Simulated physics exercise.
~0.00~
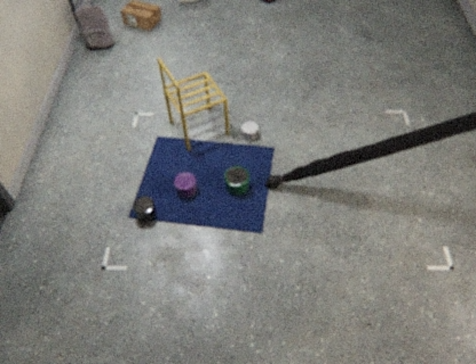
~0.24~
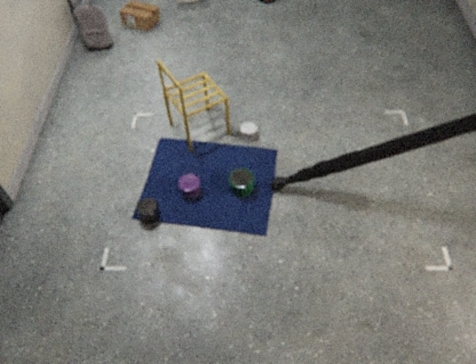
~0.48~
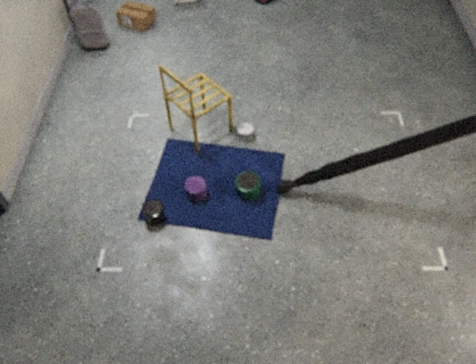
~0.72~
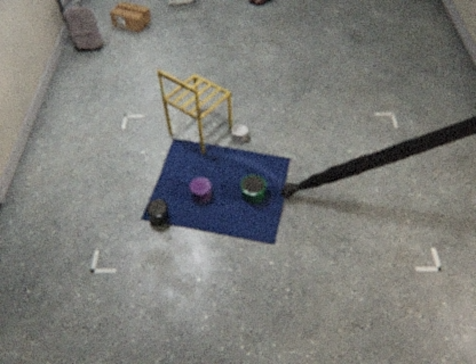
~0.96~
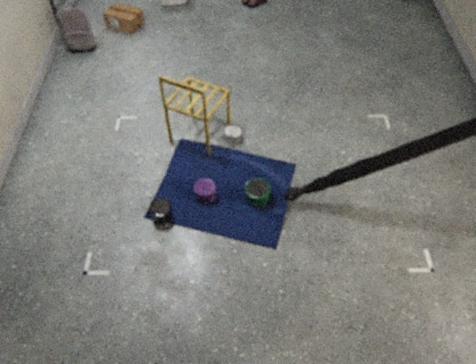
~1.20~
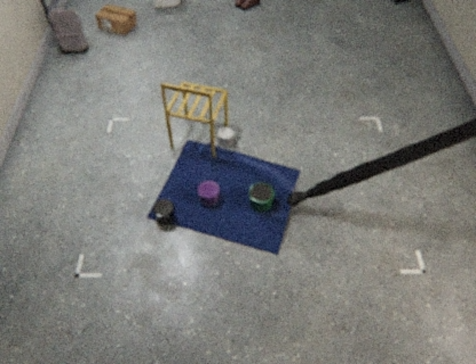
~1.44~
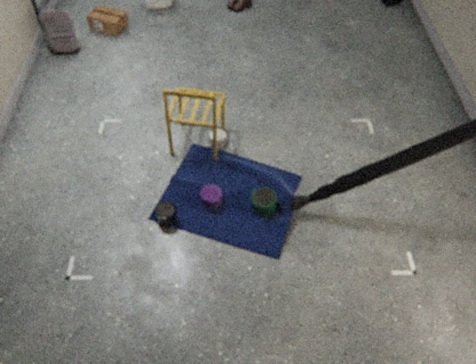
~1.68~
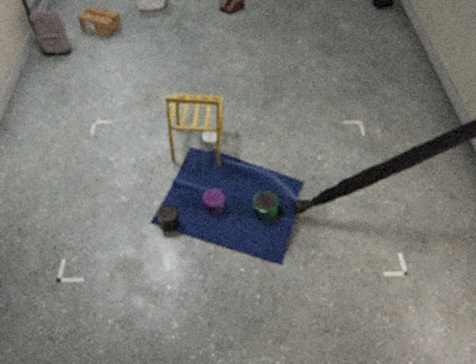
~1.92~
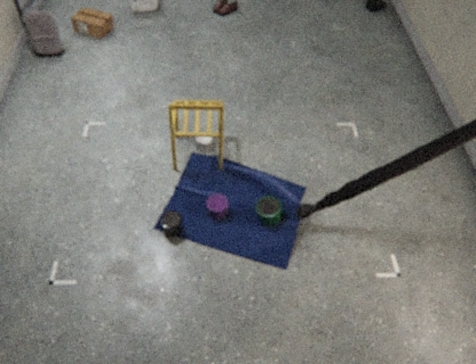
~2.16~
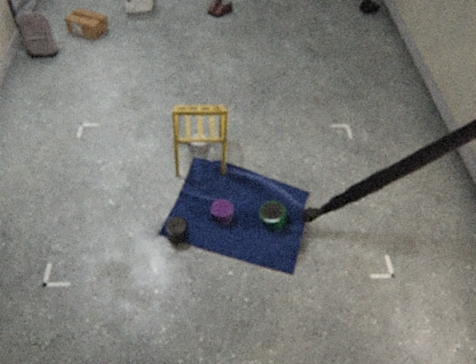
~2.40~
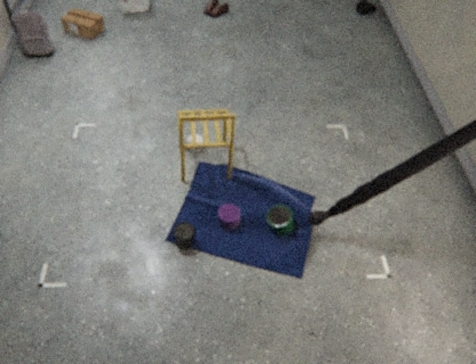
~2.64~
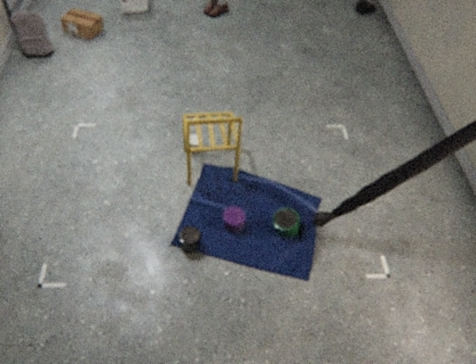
A long black arm dragging a blue dust sheet rightward, carrying two pots and a purple bin, the yellow chair turning with it.
